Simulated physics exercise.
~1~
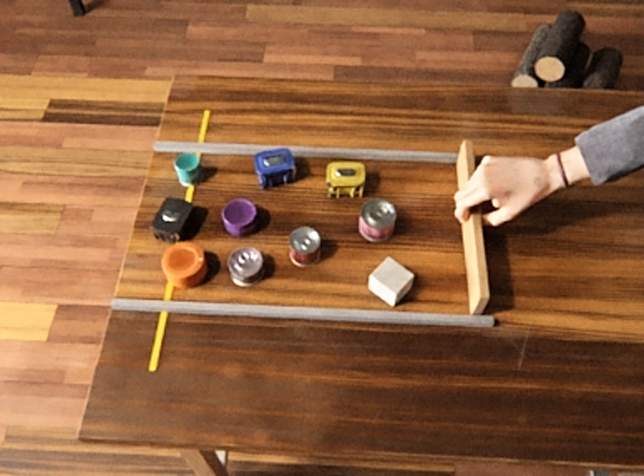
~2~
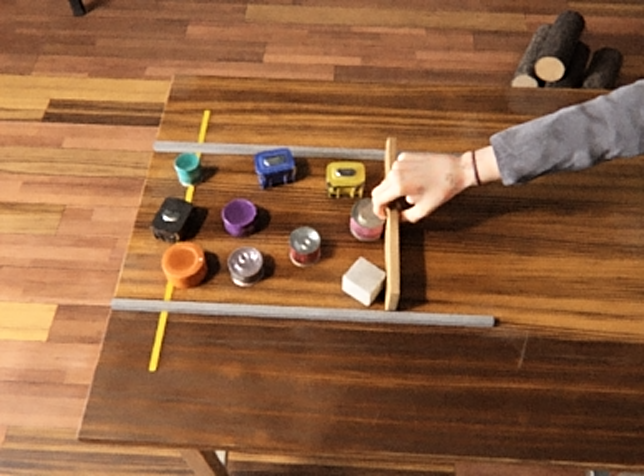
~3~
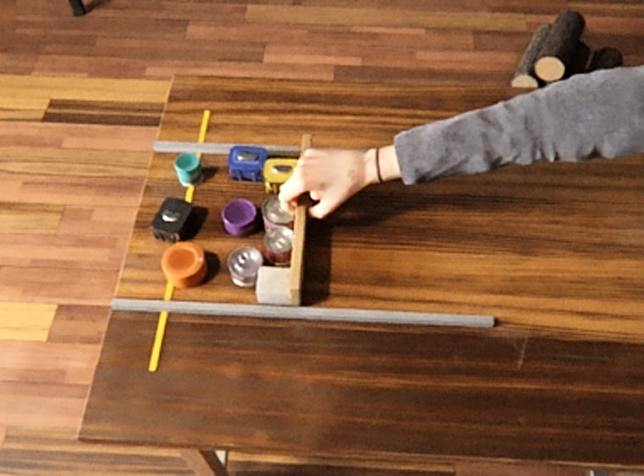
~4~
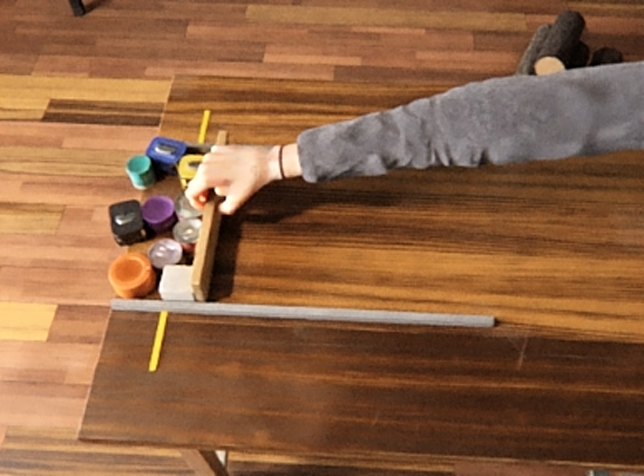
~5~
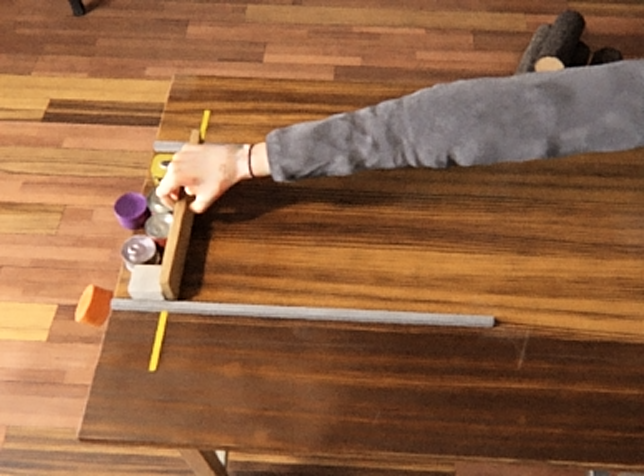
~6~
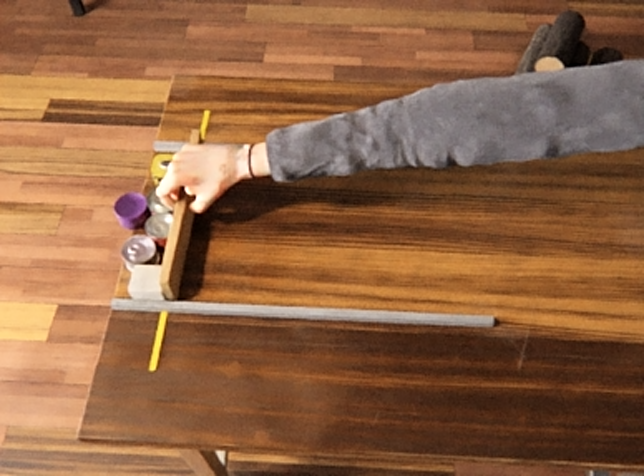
A hand pushing a wooden board left across a table, sweeping small containers together until four drop off the edge, then stopping.
